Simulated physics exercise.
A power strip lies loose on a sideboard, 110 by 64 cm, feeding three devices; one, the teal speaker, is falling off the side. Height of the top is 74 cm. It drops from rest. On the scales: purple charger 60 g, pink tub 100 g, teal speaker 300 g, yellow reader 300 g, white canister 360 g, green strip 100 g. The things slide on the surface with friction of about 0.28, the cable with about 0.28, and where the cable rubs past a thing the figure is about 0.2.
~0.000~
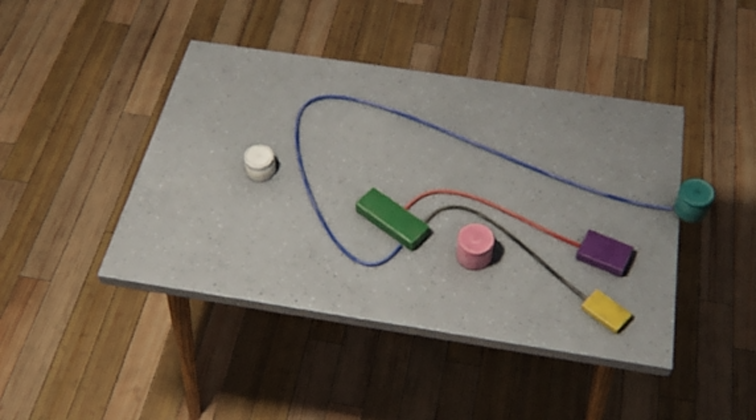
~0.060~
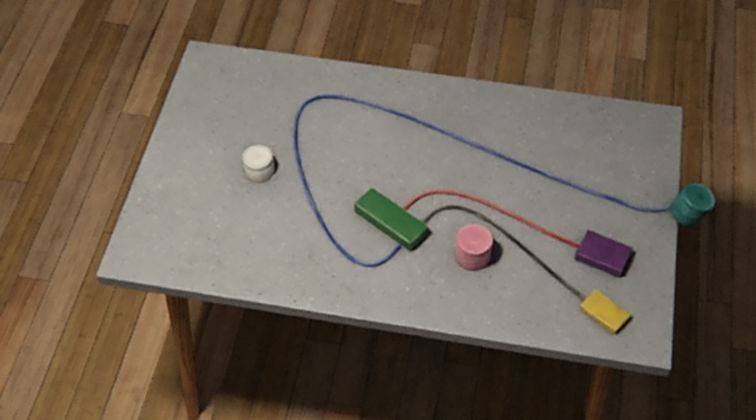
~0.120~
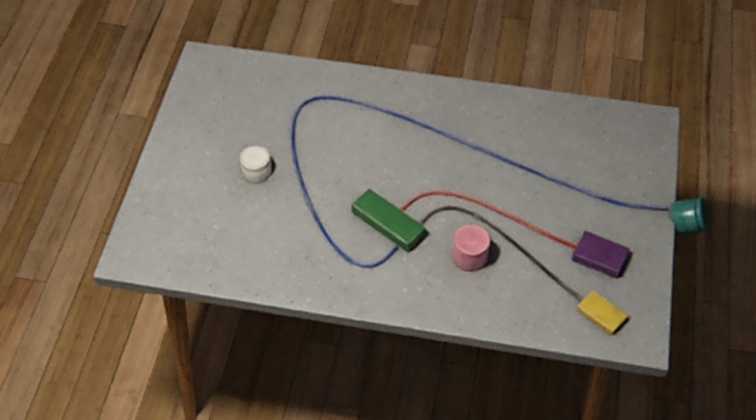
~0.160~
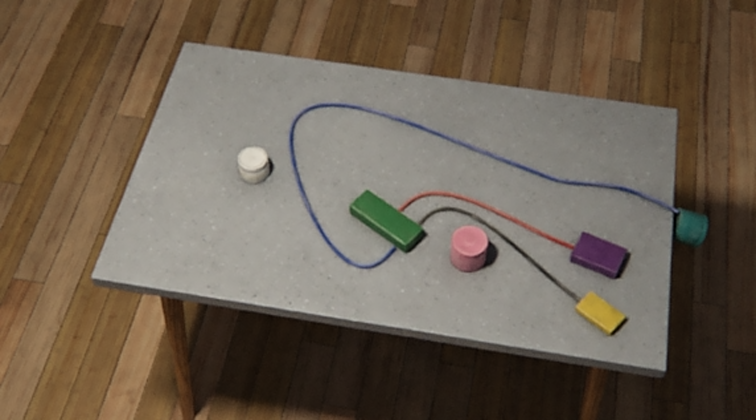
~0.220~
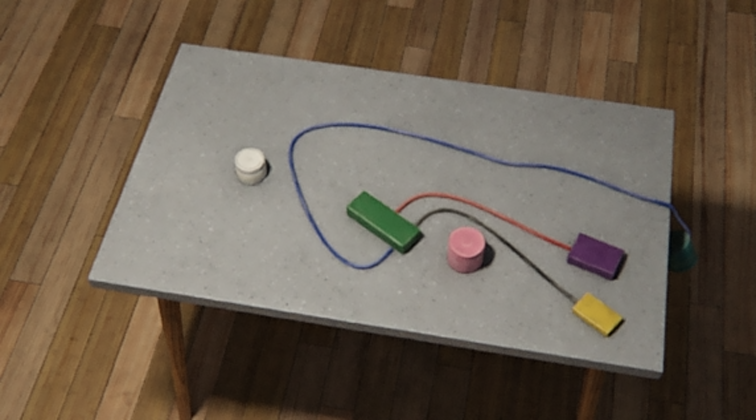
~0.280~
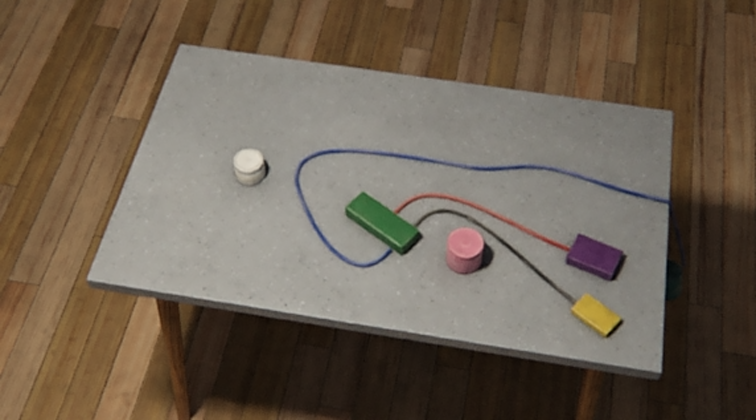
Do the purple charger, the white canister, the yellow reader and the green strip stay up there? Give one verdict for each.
Once everything settles, the purple charger is still up there, the white canister is still up there, the yellow reader is still up there, and the green strip is still up there.
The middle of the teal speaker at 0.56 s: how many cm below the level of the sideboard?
Measured: Near 70 cm.
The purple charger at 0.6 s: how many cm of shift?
Roughly 0 cm.
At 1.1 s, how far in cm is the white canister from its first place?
By then it is some 0 centimetres from its starting spot.
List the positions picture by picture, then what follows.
In the first frame, shows, purple charger (606, 250); white canister (259, 156); yellow reader (607, 309); green strip (392, 214); blue cable runs through (299, 155) (362, 101) (478, 145) (600, 193).
In the second frame, shows, teal speaker (696, 195); blue cable runs through (360, 101) (597, 194).
In the third frame, shows, teal speaker (691, 216); blue cable runs through (358, 102) (595, 195).
In the fourth frame, shows, teal speaker (688, 228); blue cable runs through (367, 109) (611, 186).
In the fifth frame, shows, teal speaker (678, 252); blue cable runs through (393, 130) (646, 199).
In the sixth frame, shows, purple charger (595, 254); white canister (248, 160); yellow reader (597, 313); green strip (382, 218); blue cable runs through (311, 156) (440, 162) (570, 173).
At 0.6 s, the strip's end of the blue cable at (432, 193); green strip 13 cm off its start, pink tub 4 cm off its start, teal speaker over the edge.
At 0.8 s, the strip's end of the blue cable at (570, 177); green strip 35 cm off its start, pink tub 17 cm off its start, teal speaker over the edge.
At 1.1 s, the strip's end of the blue cable at (617, 184); green strip 43 cm off its start at (589, 176), pink tub 17 cm off its start at (500, 315), teal speaker over the edge.
At 1.4 s, the strip's end of the blue cable at (618, 184); green strip 44 cm off its start, pink tub 17 cm off its start, teal speaker over the edge.
At 2.6 s, the strip's end of the blue cable at (618, 184); green strip 44 cm off its start at (591, 176), white canister 0 cm off its start at (248, 160), yellow reader 0 cm off its start at (596, 313), purple charger 0 cm off its start at (595, 254).
